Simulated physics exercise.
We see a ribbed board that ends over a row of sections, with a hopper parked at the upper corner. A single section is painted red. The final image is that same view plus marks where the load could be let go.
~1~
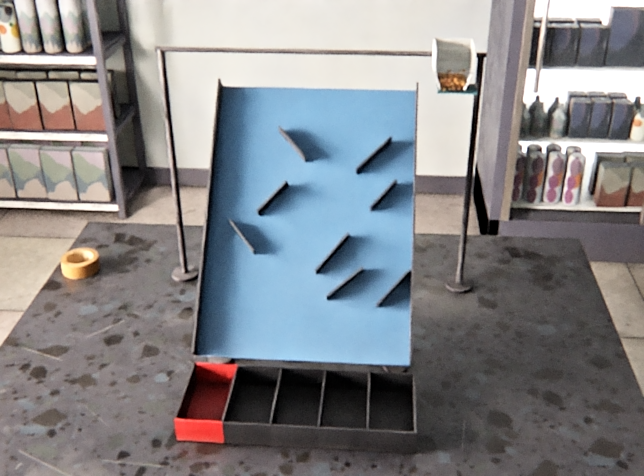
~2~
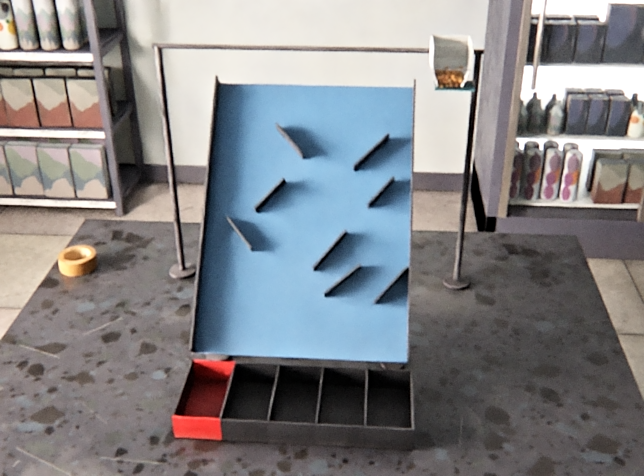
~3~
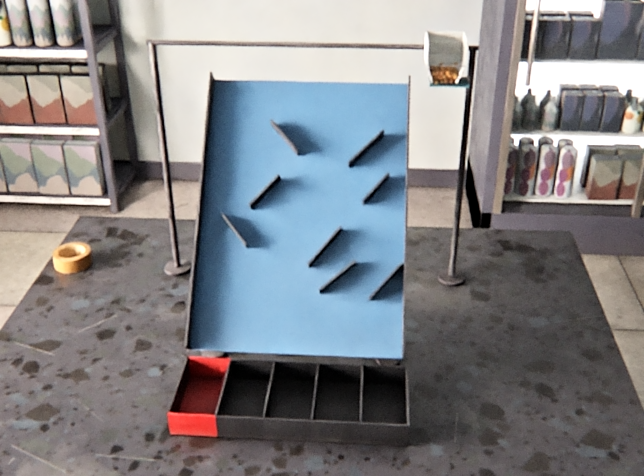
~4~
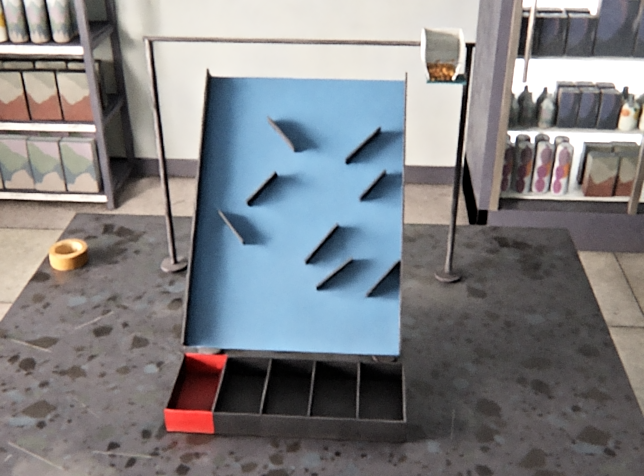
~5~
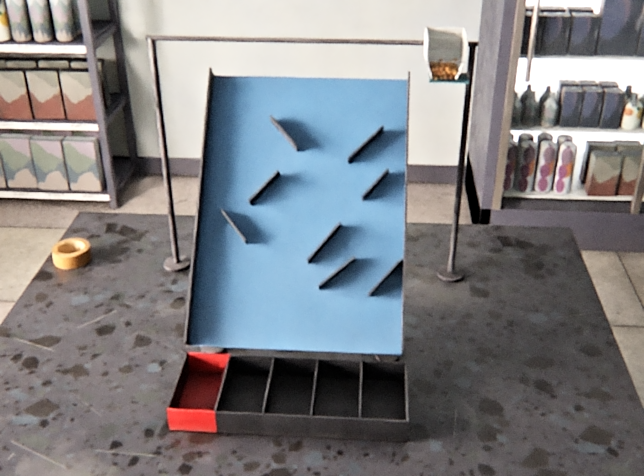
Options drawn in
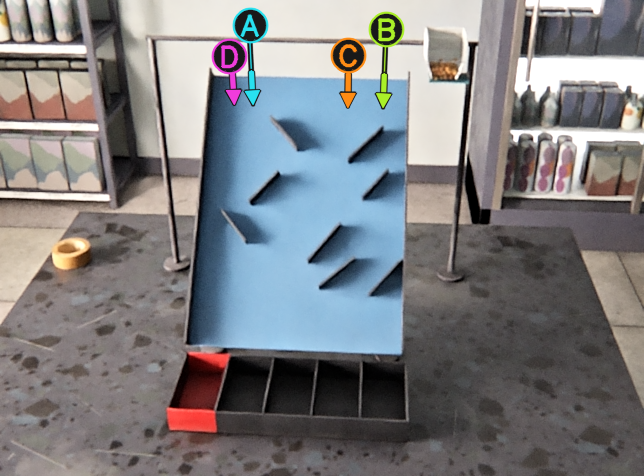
On a speckled dark floor, a ribbed blue board stands still as the view shifts slightly.
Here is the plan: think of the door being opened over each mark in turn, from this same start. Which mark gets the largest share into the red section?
Mark D.
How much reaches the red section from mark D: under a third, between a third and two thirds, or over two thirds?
Mark D gives between a third and two thirds.
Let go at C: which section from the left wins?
The second from the left.
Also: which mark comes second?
The answer is A.
On the marked copy, mark A meets the board at (252, 99); mark B meets the board at (383, 102); mark C meets the board at (347, 102); mark D meets the board at (233, 99).
If A is chosen, about a quarter in the red section, most in other sections.
If B is chosen, a stray few in the red section, nearly all in other sections.
If C is chosen, a stray few in the red section, nearly all in other sections, a stray few outside the box.
If D is chosen, about half in the red section, about half in other sections.
